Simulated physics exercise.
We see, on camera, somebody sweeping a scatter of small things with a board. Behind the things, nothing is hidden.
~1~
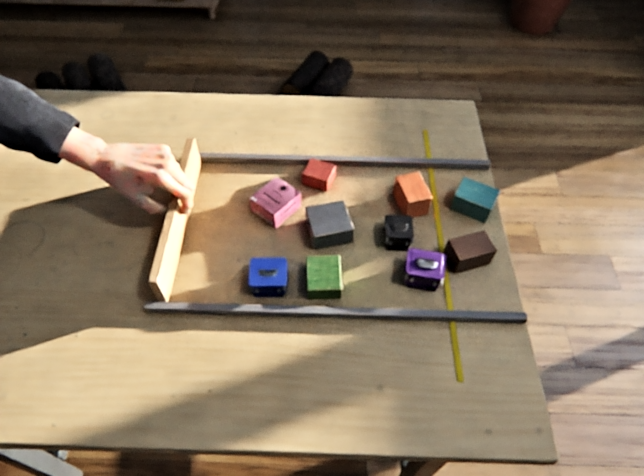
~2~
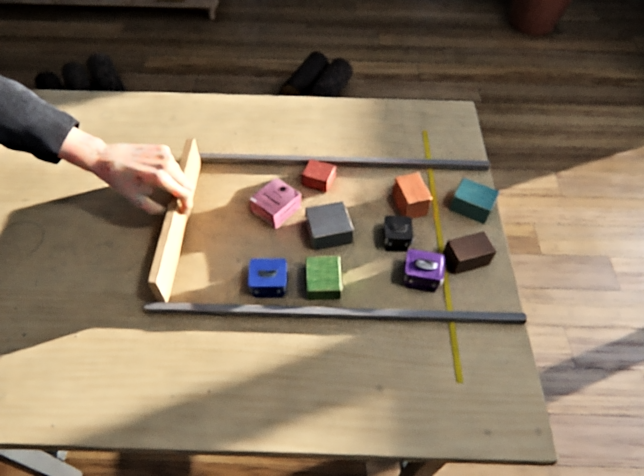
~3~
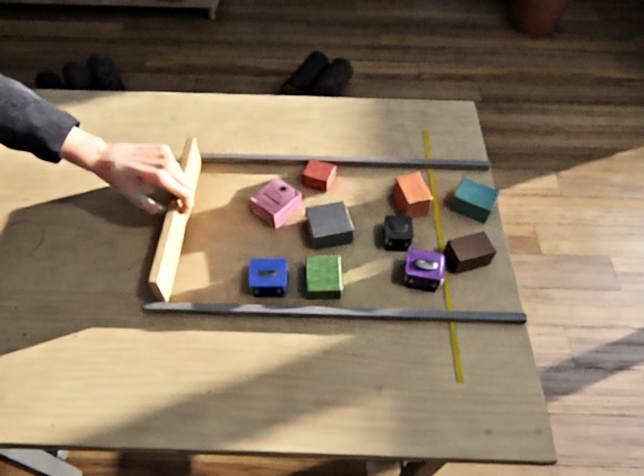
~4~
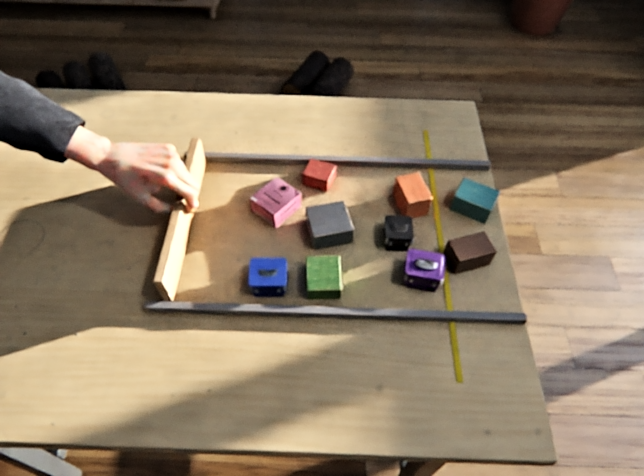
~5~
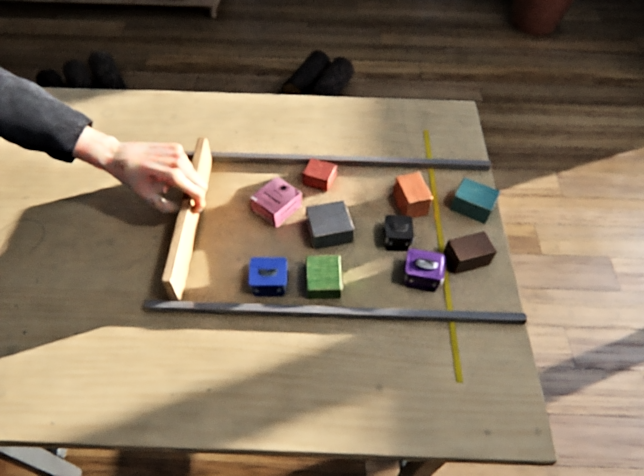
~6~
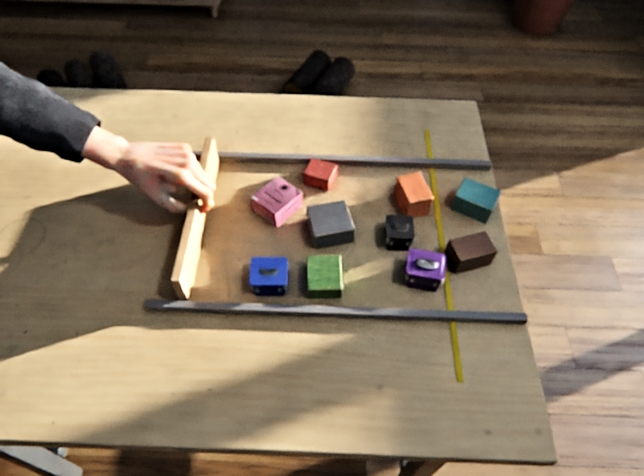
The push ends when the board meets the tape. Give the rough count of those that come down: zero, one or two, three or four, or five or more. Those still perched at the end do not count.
I expect three pieces, maybe four, to go over the edge.
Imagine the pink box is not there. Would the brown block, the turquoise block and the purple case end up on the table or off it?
Brown block: Over the edge; turquoise block: Still there; purple case: Over the edge.
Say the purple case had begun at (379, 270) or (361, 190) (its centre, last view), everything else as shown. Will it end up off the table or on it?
Results in order - down; still up.
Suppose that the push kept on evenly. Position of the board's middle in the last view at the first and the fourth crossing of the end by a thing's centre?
At (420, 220) for the first, at (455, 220) for the fourth.
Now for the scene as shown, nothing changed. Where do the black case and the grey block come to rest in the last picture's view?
The black case comes to rest at (497, 234), and the grey block comes to rest at (463, 229).
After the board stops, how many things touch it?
That would be 4 of them.
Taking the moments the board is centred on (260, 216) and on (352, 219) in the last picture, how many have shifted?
At the first point the count is 2, at the second it's 8.
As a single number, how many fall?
3.
Soon after, none off yet; turquoise block at rest near (476, 200); brown block at rest near (470, 253); purple case at rest near (424, 270).
After that, none off yet; turquoise block at rest near (476, 200); brown block displaced a little near (489, 250); purple case displaced about its own width near (458, 271).
In the end, the number that fall off is three or four; gone, purple case, brown block and turquoise block.
